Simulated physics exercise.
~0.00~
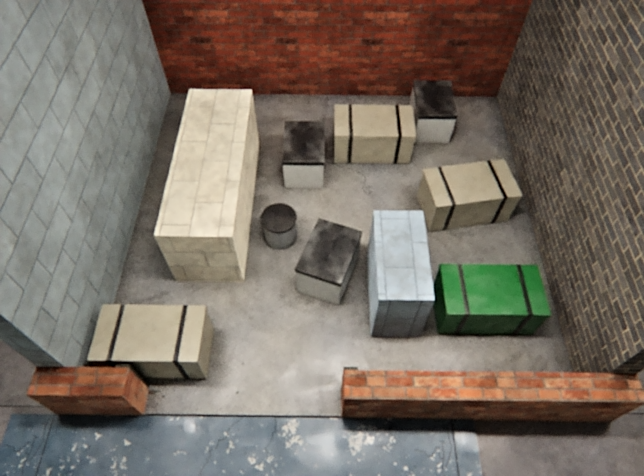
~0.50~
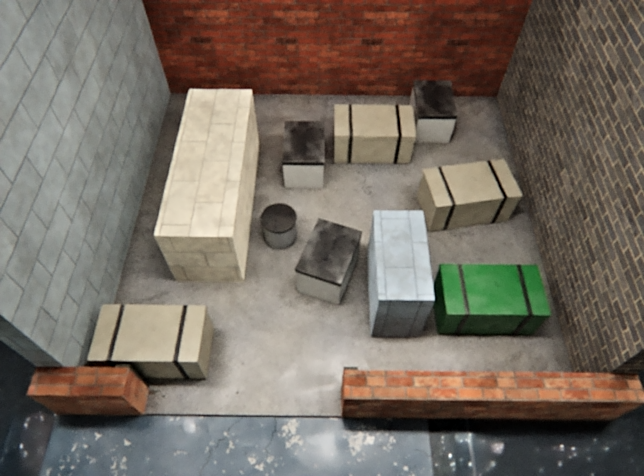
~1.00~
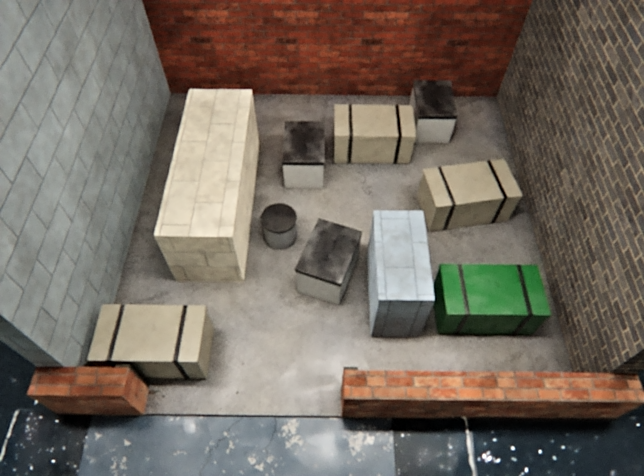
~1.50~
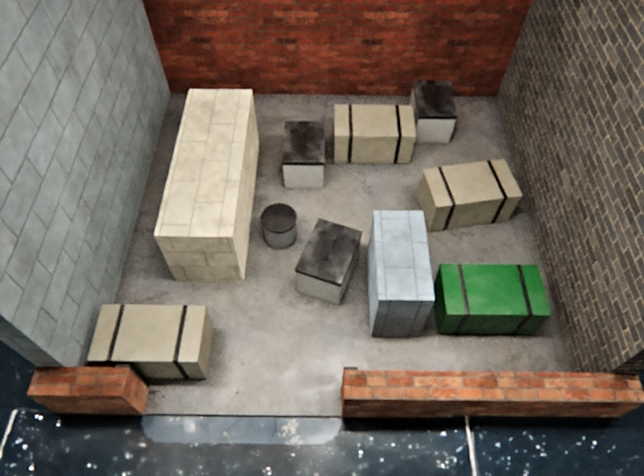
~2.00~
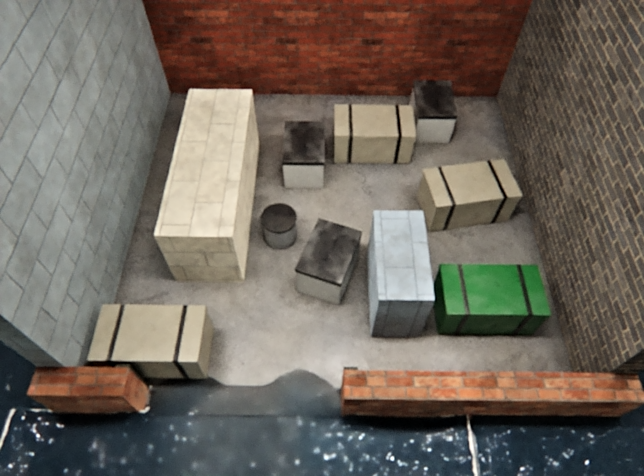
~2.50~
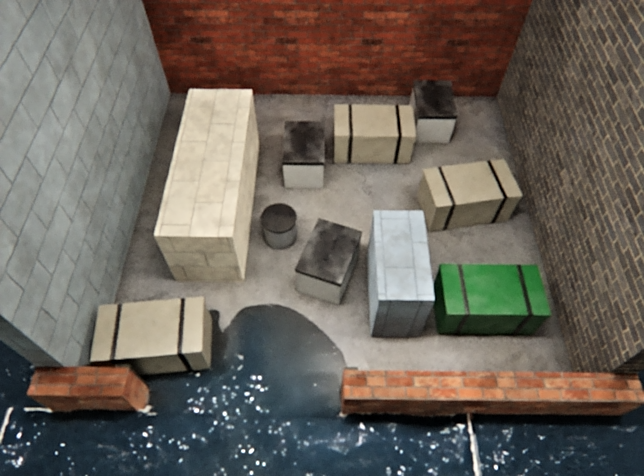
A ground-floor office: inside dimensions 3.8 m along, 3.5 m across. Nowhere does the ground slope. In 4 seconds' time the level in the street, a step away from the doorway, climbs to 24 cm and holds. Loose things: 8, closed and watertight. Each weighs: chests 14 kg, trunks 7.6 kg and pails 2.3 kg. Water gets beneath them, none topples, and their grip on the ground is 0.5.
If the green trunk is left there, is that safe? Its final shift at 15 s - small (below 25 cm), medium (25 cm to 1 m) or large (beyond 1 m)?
Medium.
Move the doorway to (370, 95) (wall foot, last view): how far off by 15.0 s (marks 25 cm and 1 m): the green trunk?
Green trunk: Small shift.
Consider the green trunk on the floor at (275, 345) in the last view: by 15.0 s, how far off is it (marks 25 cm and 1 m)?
In that run it wanders far off.
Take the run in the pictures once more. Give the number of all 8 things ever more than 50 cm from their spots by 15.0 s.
The answer here is 6.
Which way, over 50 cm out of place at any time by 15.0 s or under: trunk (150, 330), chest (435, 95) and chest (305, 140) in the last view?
Result, in order: Not bigger / bigger / bigger.
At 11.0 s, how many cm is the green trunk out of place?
It has shifted about 50 cm.
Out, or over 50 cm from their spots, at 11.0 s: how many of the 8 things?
6.
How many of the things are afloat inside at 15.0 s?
At that time, 8.
After 3.5 s the green trunk is near (494, 289), 0.0 m from its start, aground; 0 afloat.
After 6.8 s the green trunk is near (494, 289), 0.0 m from its start, aground; 6 afloat.
After 11.0 s the green trunk is near (486, 334), 0.5 m from its start, afloat; 8 afloat.
After 15.0 s the green trunk is near (489, 328), 0.5 m from its start, afloat; 8 afloat.
